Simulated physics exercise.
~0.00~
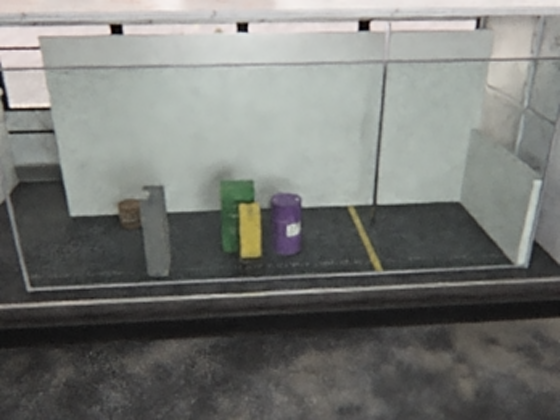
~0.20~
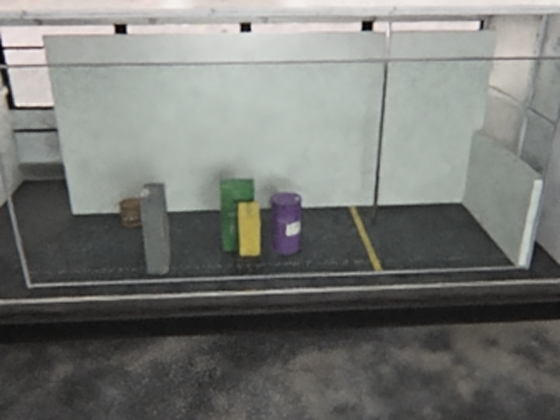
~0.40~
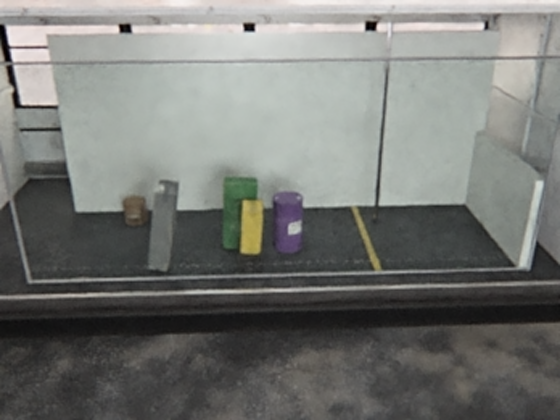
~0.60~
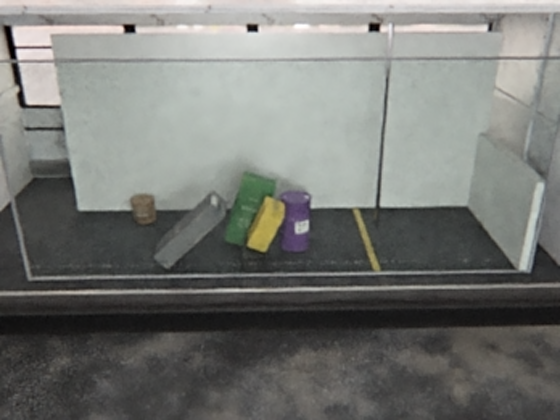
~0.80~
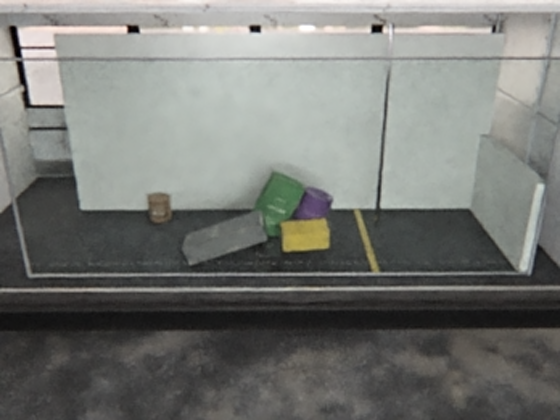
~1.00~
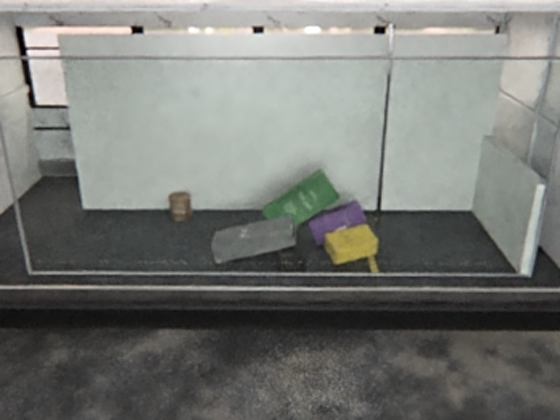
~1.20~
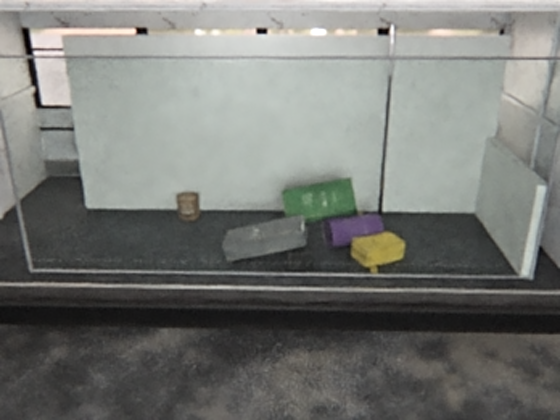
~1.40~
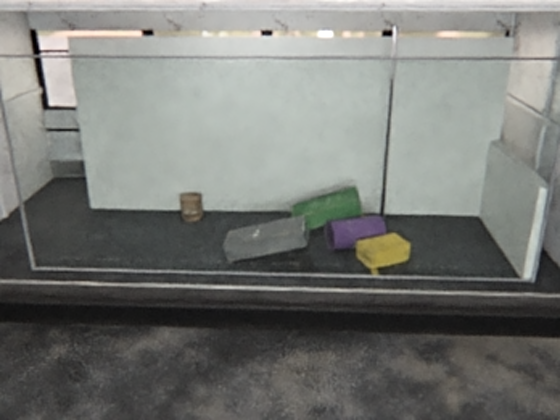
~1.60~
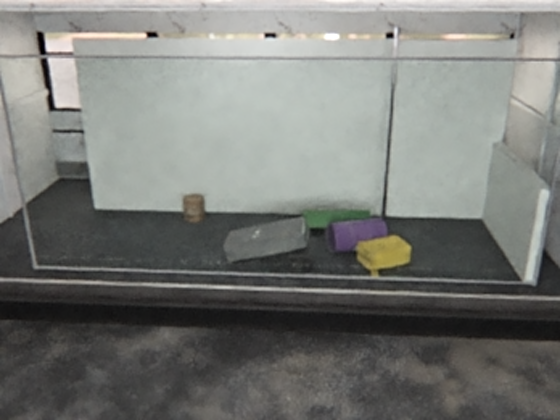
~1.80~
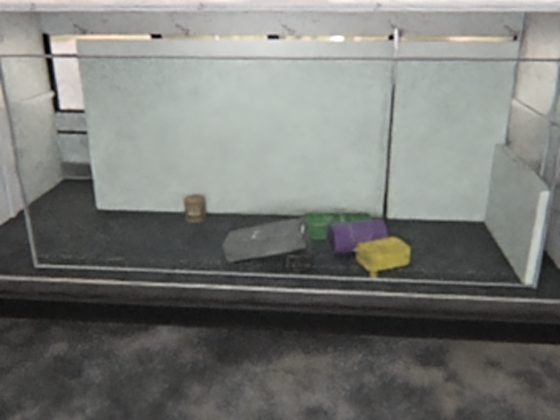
Grey, green and yellow boxes and a purple drum toppling rightward in a glass-fronted bay, the yellow box ending across a line.
